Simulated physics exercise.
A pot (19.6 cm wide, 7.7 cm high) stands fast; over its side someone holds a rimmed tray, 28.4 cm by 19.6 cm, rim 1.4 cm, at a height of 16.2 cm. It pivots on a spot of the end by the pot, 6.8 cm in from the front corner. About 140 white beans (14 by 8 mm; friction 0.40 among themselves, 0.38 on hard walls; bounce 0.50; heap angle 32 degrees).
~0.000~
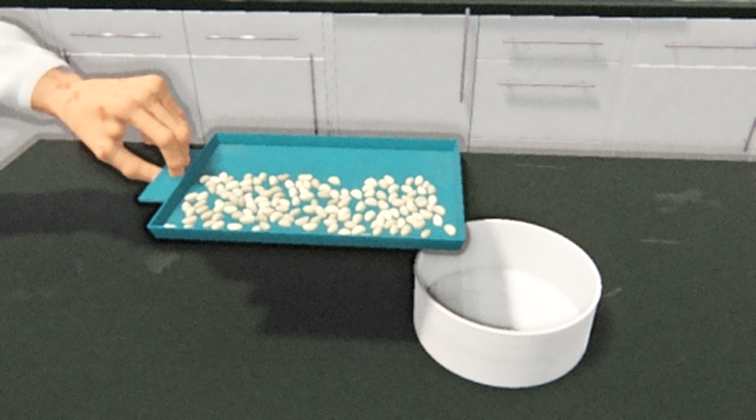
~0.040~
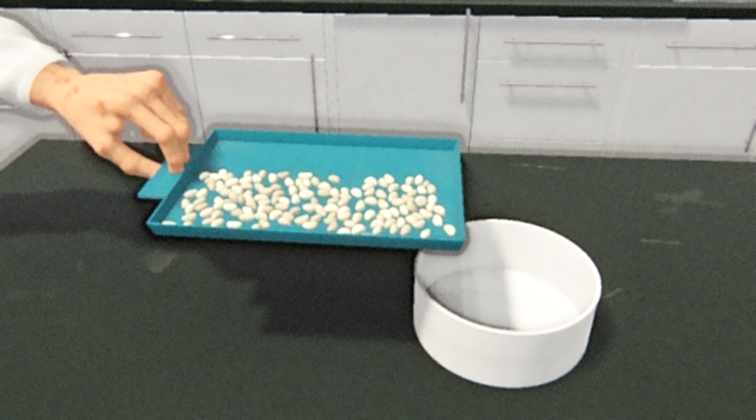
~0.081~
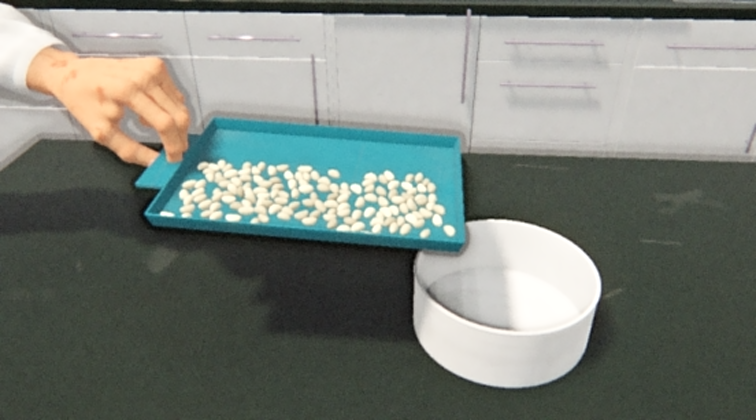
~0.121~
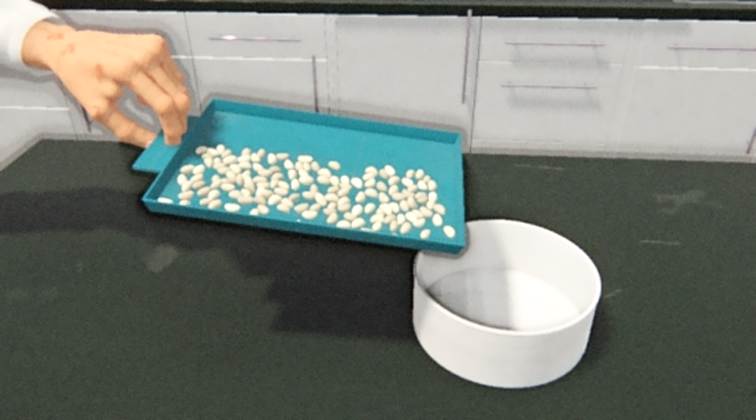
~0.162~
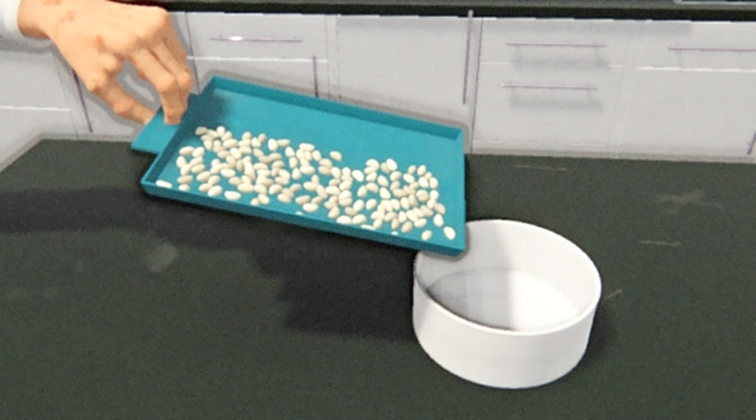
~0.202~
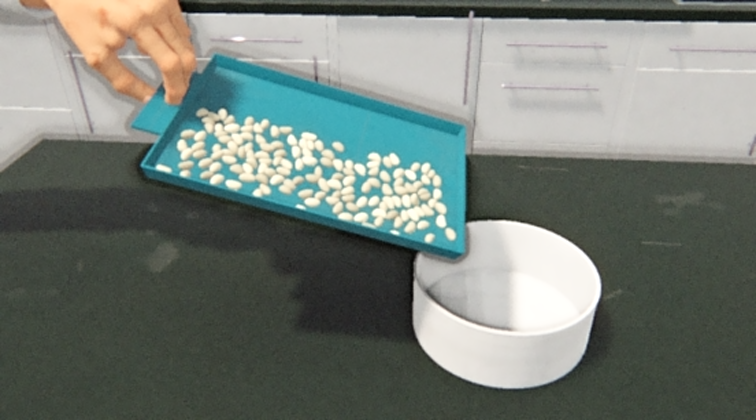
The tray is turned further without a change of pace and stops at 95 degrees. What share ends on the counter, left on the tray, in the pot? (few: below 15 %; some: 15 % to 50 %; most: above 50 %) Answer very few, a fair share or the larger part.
On the counter: A fair share; left on the tray: Very few; in the pot: The larger part.
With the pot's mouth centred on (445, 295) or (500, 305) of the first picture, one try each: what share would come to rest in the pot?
Some 100 and 100 per cent.
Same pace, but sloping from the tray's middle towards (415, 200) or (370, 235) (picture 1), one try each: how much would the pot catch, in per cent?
Some 90 and 25 per cent.
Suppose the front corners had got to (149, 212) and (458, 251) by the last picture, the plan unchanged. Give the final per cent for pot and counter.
Pot 20, counter 80.
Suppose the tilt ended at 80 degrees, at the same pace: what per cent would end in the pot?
In that case some 55 per cent.
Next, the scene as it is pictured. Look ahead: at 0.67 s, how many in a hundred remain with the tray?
Roughly 55 per cent.
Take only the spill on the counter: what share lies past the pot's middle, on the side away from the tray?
Some 50 per cent.
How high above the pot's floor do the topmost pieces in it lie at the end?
About 1.0 cm.
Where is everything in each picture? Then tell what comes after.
Tray tilt 0 degrees, front corners at (153, 224) and (460, 237); middle of the pieces at (315, 205); pot at (506, 270), in the first picture.
Tray tilt 1 degrees, front corners at (153, 221) and (460, 238); middle of the pieces at (315, 203), in the second picture.
Tray tilt 4 degrees, front corners at (151, 212) and (460, 239), lowest corner right front; middle of the pieces at (314, 198), in the third picture.
Tray tilt 8 degrees, front corners at (149, 198) and (460, 242), lowest corner right front; middle of the pieces at (314, 190), in the fourth picture.
Tray tilt 14 degrees, front corners at (148, 180) and (460, 245), lowest corner right front; middle of the pieces at (316, 181), in the fifth picture.
Tray tilt 19 degrees, front corners at (148, 164) and (460, 249), lowest corner right front; middle of the pieces at (319, 173); pot at (505, 270). Its pace works out near 135 degrees a second, in the sixth picture.
Then, at 0.49 s, tilt 57 degrees; the tray holds 100 %, the pot 0 %.
Then, at 0.67 s, tilt 81 degrees; the tray holds 55 %, the pot 10 %.
Then, at 0.98 s, tilt 95 degrees; the tray holds 0 %, the pot 60 %.
By 2.2 s all is still; counter 40 %, tray 0 %, pot 60 %.
